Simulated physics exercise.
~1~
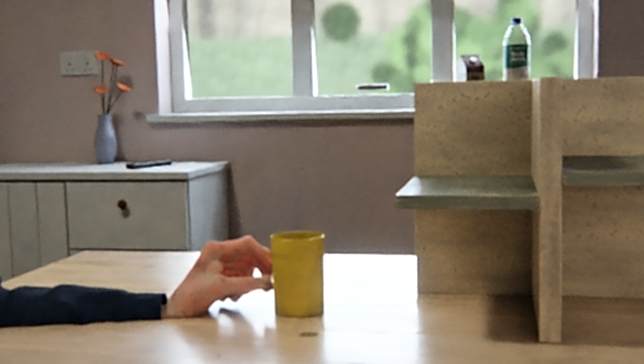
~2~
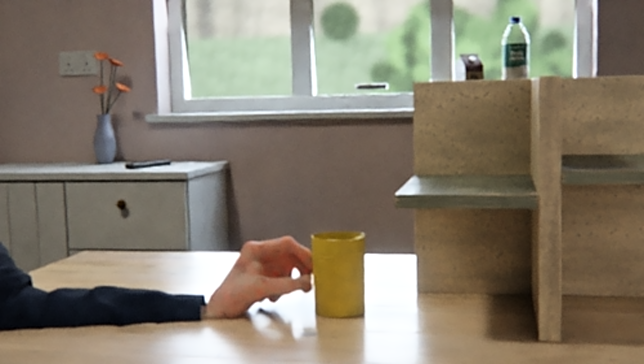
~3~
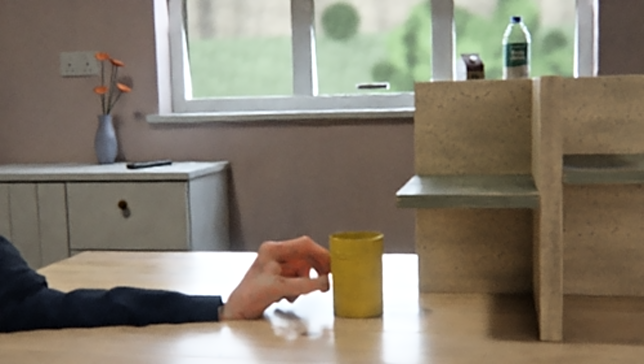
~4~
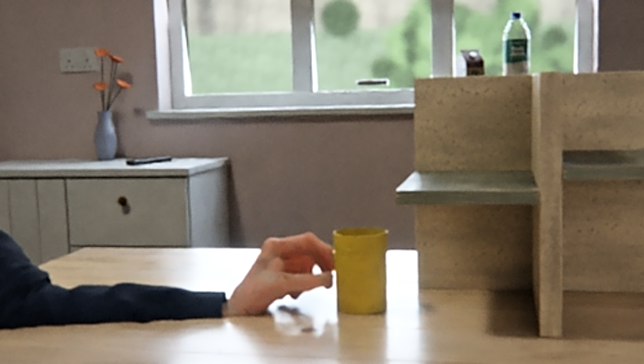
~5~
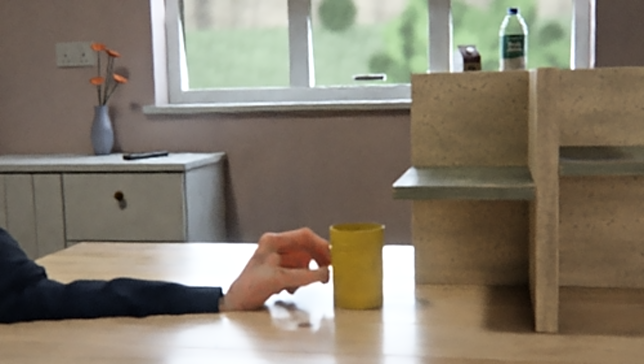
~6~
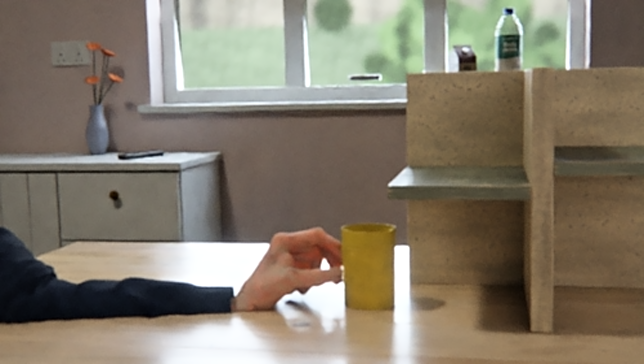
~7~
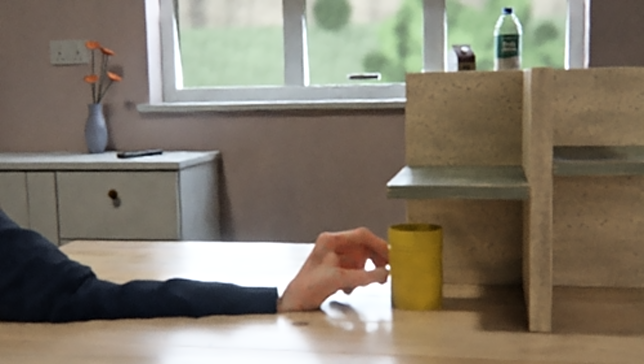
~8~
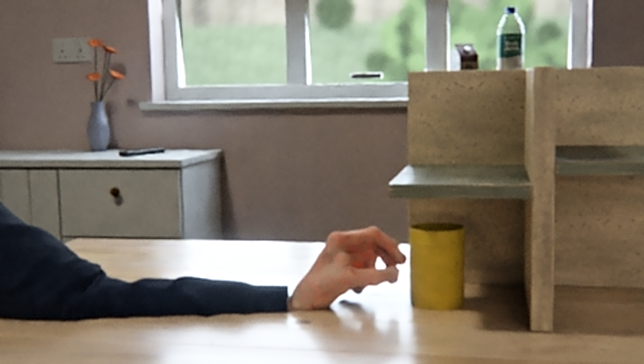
A yellow beaker was pushed upright across a wooden table to the right by a hand in a dark sleeve, pausing partway before moving on, and it slid in under the low shelf, fitting beneath it with the fingertips just behind.
